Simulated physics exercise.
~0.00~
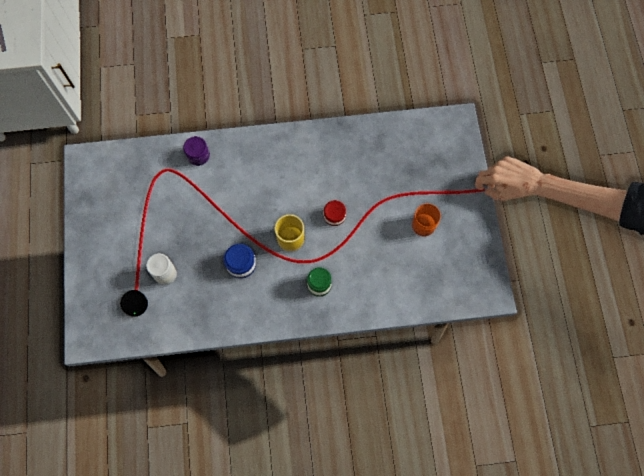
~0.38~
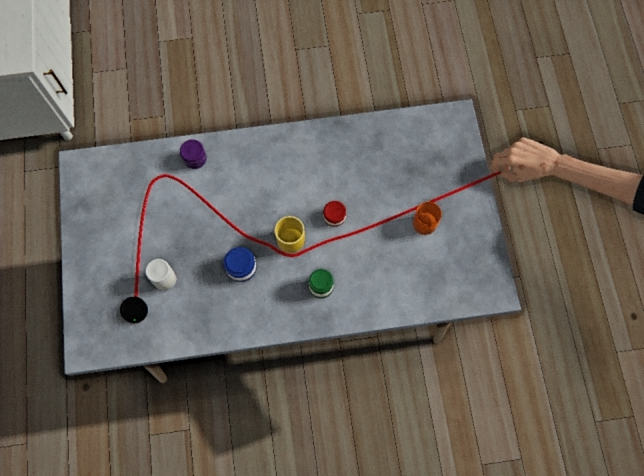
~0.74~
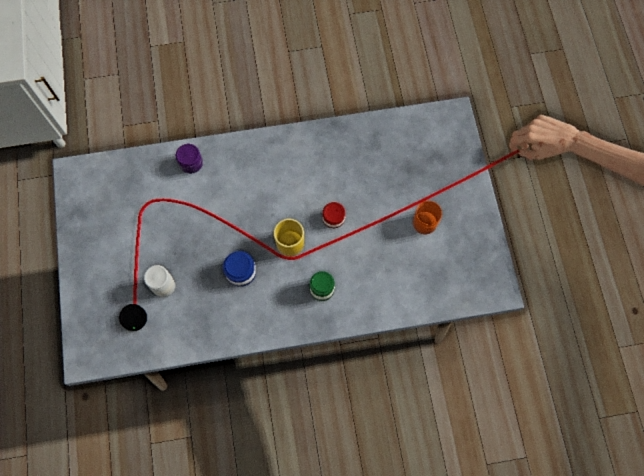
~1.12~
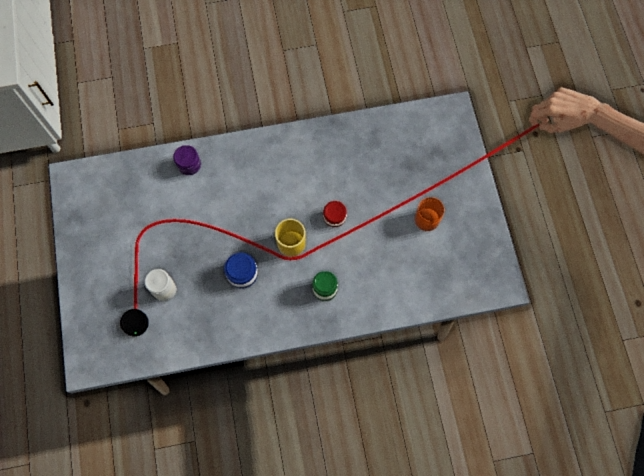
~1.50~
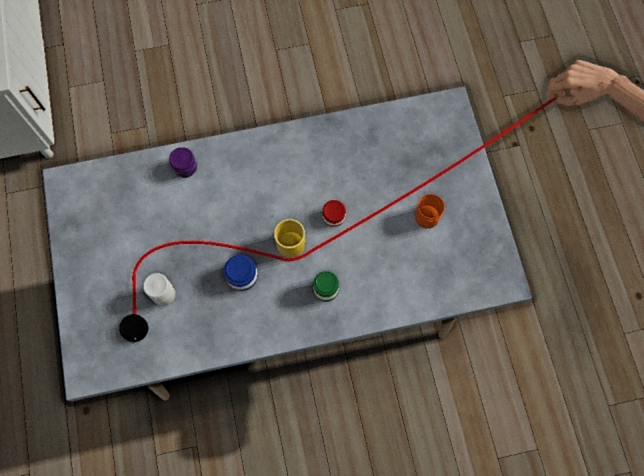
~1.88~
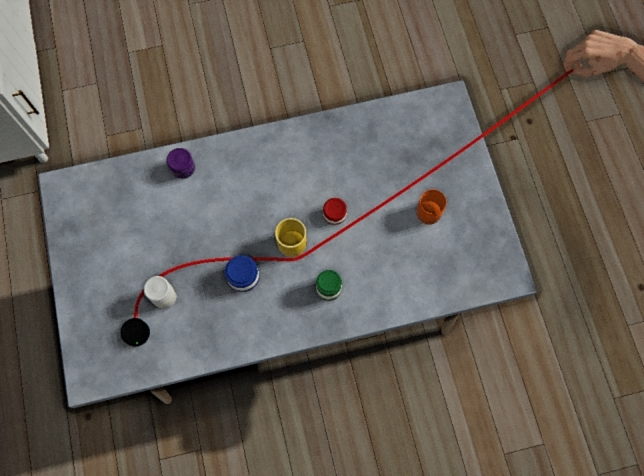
A hand pulls a red wire rightward, tightening its curves around a yellow mug.
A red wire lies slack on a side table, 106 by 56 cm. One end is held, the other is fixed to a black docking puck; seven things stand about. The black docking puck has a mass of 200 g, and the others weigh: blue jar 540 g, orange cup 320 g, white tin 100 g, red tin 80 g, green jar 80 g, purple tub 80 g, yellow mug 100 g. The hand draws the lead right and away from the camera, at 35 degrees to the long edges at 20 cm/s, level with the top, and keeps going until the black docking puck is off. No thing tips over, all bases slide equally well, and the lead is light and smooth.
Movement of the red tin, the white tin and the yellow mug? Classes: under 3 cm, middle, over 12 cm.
Red tin - middle class; white tin - middle class; yellow mug - middle class.
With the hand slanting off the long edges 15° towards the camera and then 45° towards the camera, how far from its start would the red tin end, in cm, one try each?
It would shift around 1 cm the first time and around 0 cm the second time.
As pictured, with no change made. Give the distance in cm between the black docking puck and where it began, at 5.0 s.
Shift at that time: About 54 cm.
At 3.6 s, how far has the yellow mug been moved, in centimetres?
By then it has gone around 5 cm.
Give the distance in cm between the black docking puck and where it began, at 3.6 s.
About 26 cm from where it began.
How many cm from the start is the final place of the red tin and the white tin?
About 6 cm, 8 cm.
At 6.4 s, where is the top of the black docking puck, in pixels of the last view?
(430, 138).
By 3.6 s the black docking puck has slid 27 cm, and the shifts are, white tin 8 cm, yellow mug 5 cm, red tin 3 cm.
By 5.0 s the black docking puck has slid 53 cm, and the shifts are, yellow mug 8 cm, white tin 8 cm, red tin 6 cm.
By 6.4 s the black docking puck has slid 81 cm, and the shifts are, yellow mug 8 cm, white tin 8 cm, red tin 6 cm.
By 7.5 s the black docking puck is off the top, and the shifts are, yellow mug 8 cm at (292, 198), white tin 8 cm at (188, 304), red tin 6 cm at (333, 185).
